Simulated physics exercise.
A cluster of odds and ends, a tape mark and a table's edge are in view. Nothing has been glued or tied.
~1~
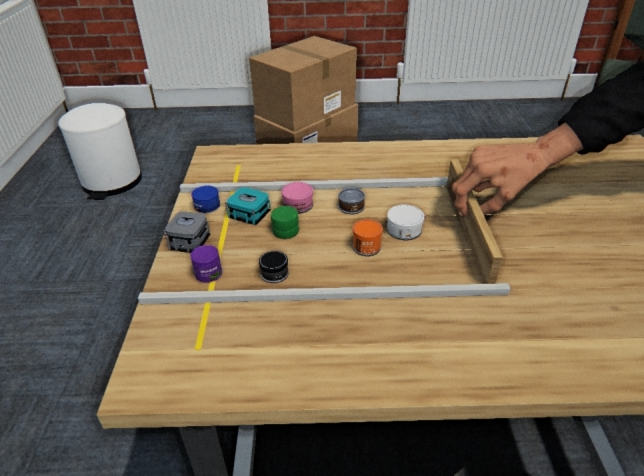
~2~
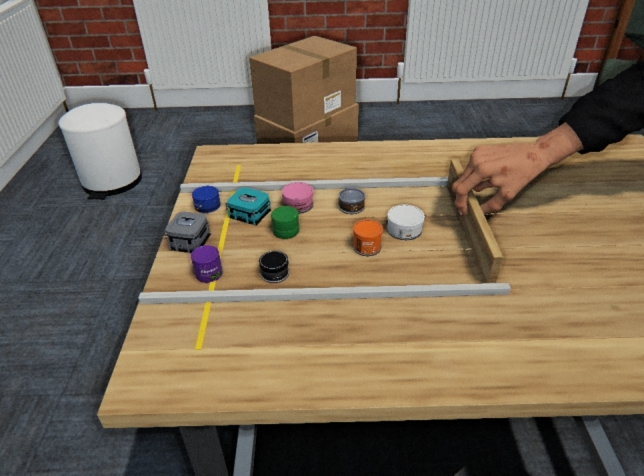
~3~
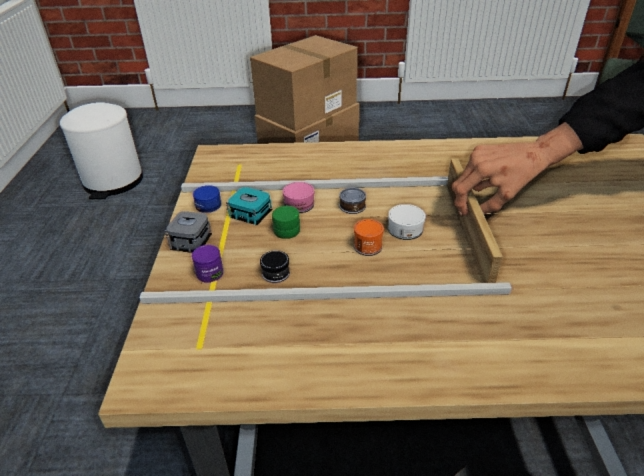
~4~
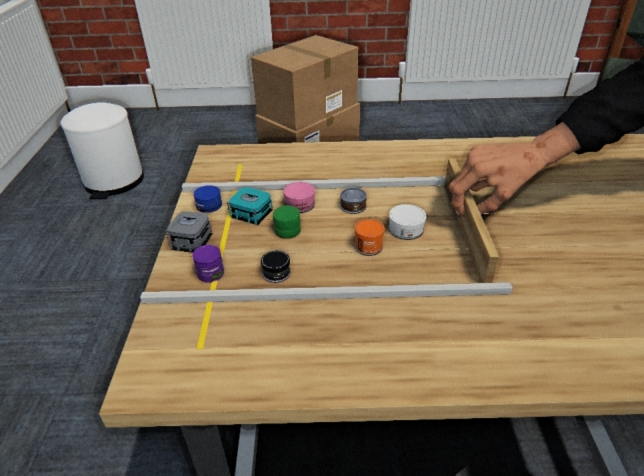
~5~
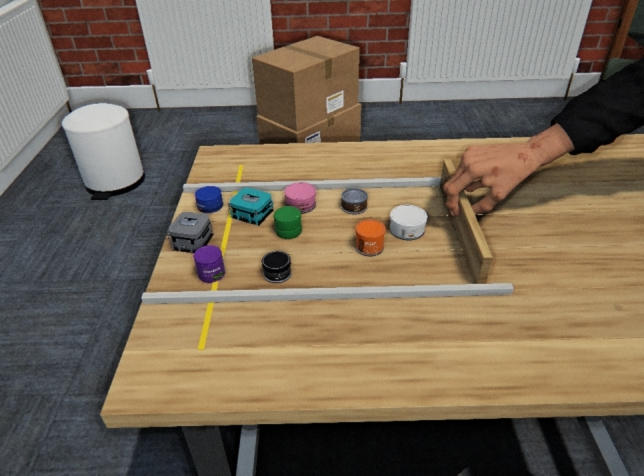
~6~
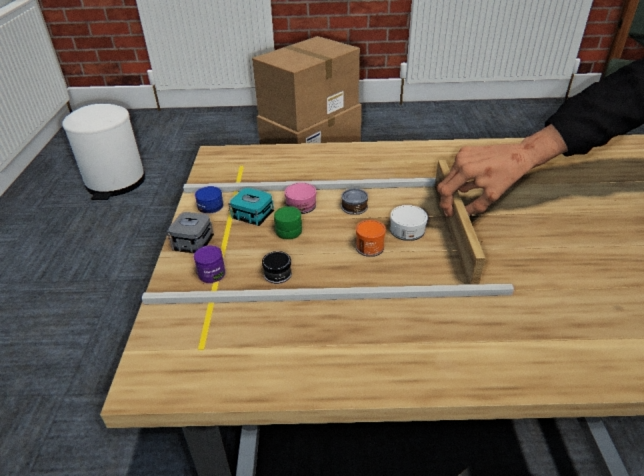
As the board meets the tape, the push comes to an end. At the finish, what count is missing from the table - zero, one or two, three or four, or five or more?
Missing: One or two.
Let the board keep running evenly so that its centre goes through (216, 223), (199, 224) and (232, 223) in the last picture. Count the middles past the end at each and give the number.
1, 5 and 1.
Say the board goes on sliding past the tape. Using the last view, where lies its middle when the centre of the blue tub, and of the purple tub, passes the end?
The middle is at (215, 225) when it's the blue tub, and at (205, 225) when it's the purple tub.
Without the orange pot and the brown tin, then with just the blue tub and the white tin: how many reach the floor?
Fallen: 1 in the first try, 0 in the other.
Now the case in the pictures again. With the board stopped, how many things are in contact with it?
4 of them.
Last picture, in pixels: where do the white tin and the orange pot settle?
The white tin settles near (207, 231); as for the orange pot, near (206, 249).
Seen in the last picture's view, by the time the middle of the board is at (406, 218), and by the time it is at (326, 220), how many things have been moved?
I make it 1 at the first spot and 5 at the other.
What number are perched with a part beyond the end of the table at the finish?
Overhanging ones - 2.
Soon after, none off yet; grey case at rest near (191, 232); blue tub at rest near (209, 200); purple tub at rest near (210, 265).
Then, none off yet; grey case moved a little near (179, 233); blue tub at rest near (203, 200); purple tub at rest near (210, 265).
At rest, the number that fall off is one or two; fallen, grey case.
